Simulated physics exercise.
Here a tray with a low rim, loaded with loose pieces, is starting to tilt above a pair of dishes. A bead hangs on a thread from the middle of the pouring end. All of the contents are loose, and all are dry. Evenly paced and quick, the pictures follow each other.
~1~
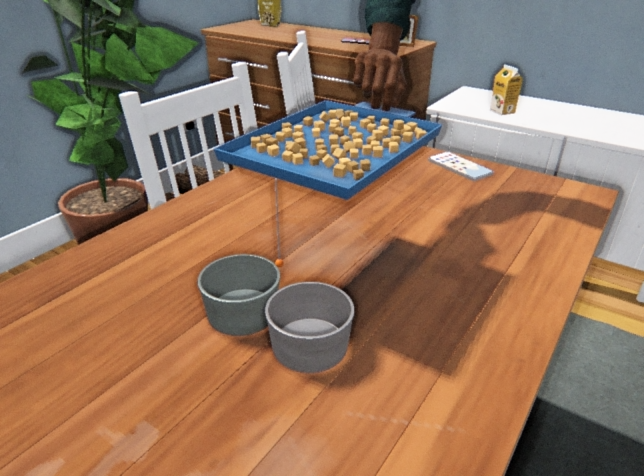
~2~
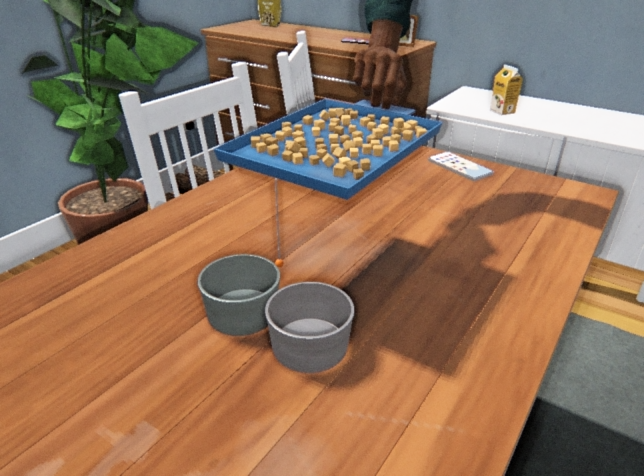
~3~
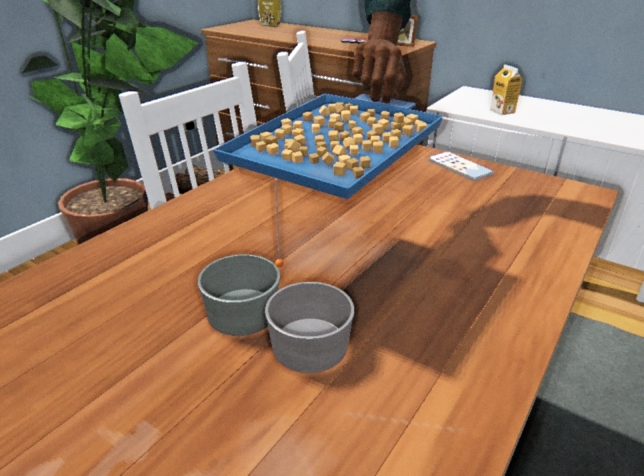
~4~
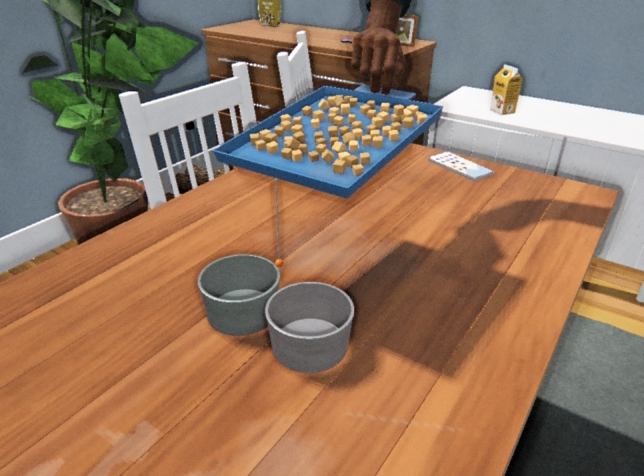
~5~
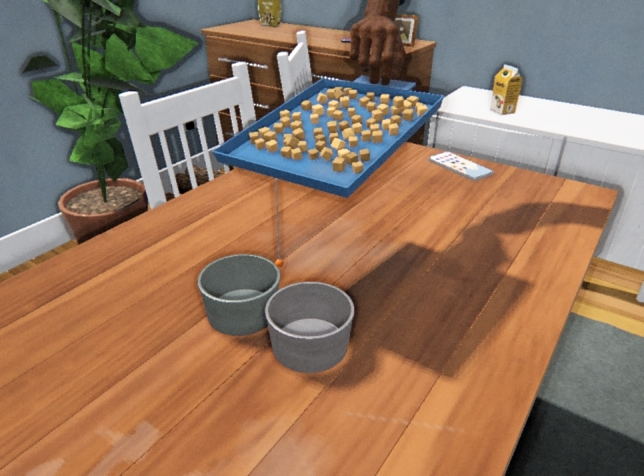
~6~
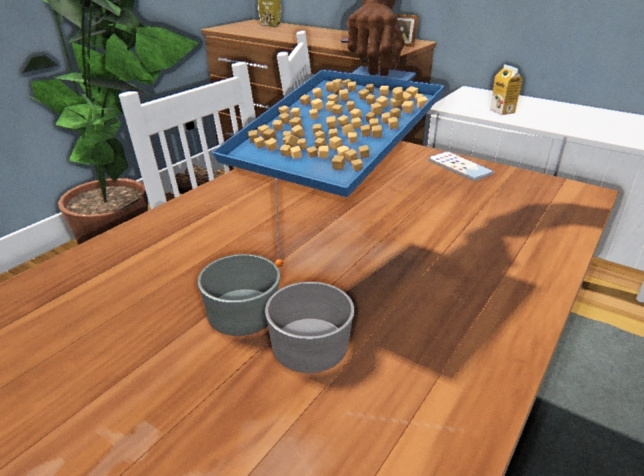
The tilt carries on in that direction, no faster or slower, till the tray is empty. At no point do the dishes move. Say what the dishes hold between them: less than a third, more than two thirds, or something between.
One to two thirds.
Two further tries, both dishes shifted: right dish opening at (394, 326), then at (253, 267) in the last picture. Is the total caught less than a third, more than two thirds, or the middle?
Less than a third; under a third.
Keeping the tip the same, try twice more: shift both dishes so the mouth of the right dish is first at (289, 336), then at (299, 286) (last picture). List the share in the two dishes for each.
60 per cent the first time, 20 per cent the second time.
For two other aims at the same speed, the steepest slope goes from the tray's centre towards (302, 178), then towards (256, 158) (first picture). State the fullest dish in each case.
In the first case it's the dish to the right, and in the second it's the dish to the left.
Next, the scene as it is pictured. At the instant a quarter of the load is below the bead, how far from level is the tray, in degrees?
Around 110°, give or take.
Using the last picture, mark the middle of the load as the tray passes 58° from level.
Centre estimate: (273, 147).
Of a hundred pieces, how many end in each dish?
The left dish holds 30 % and the right dish holds 20 %.
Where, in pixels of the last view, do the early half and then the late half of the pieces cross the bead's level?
Near (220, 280) and later near (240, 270).
Just after the last frame, tray tipped steeply; almost all on the tray; about a tenth in the air.
A moment on, tray tipped right over; almost all on the tray; just a few in the right dish; just a few in the left dish; just a few outside both; just a few in the air.
Further on, tray tipped past a quarter turn; roughly a quarter in the right dish; roughly a third in the left dish; roughly half outside both.
When it is over, tray tipped past a quarter turn; roughly a quarter in the right dish; roughly a third in the left dish; roughly half outside both.
